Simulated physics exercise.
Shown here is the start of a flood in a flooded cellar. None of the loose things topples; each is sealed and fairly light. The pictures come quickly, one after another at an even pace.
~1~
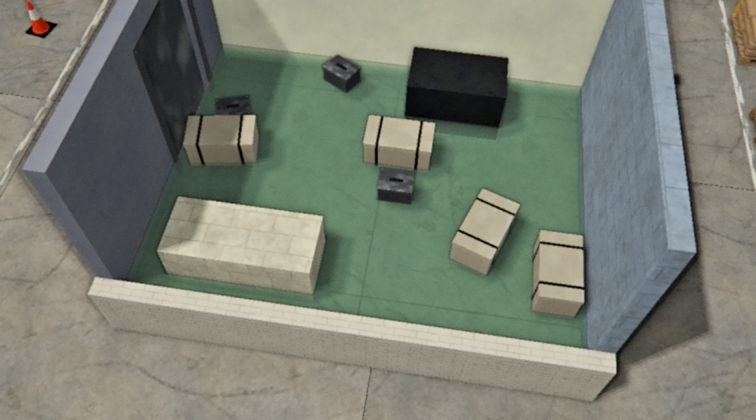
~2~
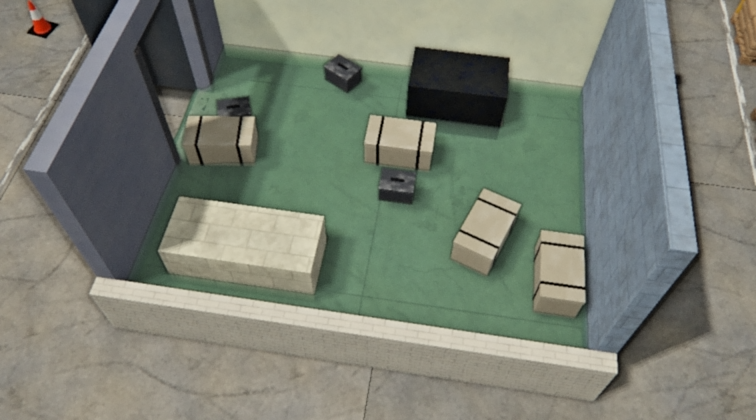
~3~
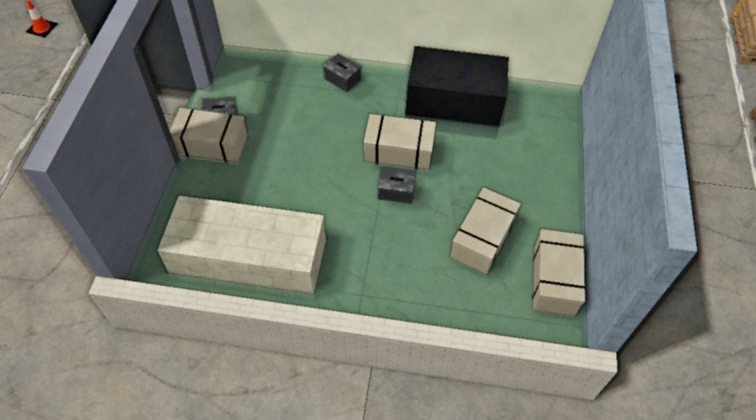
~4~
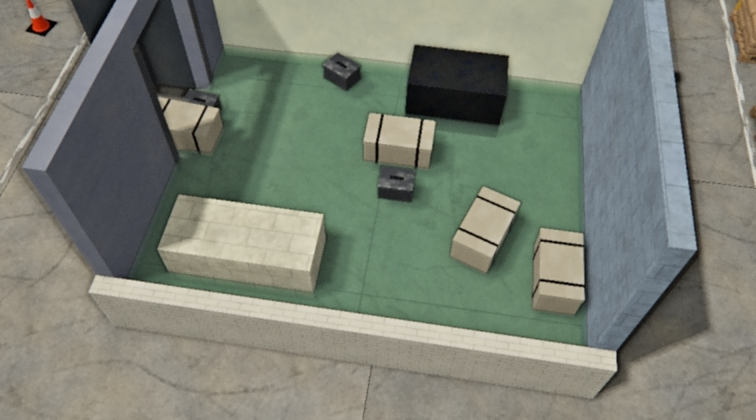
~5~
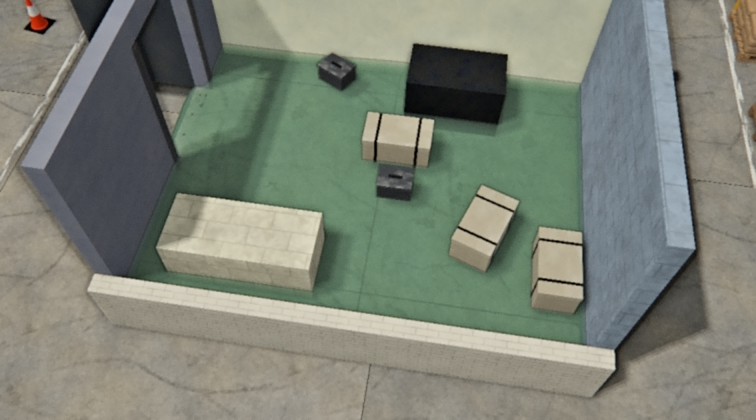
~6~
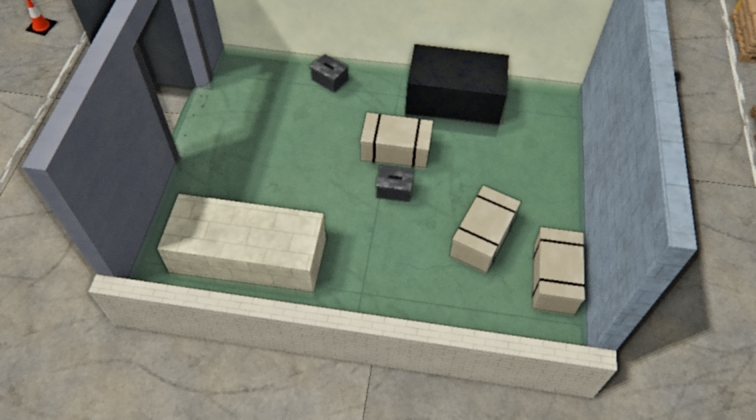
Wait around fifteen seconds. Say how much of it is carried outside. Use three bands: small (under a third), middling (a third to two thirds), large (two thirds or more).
Large.
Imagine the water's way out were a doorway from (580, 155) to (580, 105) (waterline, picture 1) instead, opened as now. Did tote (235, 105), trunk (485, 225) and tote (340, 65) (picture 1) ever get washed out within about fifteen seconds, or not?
Object one: Remains; object two: Leaves; object three: Remains.
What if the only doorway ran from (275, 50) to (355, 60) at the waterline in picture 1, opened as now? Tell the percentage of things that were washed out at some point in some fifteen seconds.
That comes out at 70 in a hundred.
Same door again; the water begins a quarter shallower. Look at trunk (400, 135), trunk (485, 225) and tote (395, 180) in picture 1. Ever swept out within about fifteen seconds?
Per object: Exited / remained / exited.
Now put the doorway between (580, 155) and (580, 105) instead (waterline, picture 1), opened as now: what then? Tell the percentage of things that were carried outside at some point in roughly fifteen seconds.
I'd guess around 40 percent.
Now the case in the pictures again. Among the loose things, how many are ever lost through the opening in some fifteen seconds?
So that is 5.
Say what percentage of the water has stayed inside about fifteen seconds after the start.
Roughly 50 in a hundred.
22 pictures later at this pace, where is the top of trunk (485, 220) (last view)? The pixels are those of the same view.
My estimate: Close to (413, 196).
A moment on, 2 of 7 are out; 5 afloat.
Next, 2 of 7 are out; 5 afloat.
Later, 5 of 7 are out; 2 afloat.
In the end, 5 of 7 are out; 2 afloat.
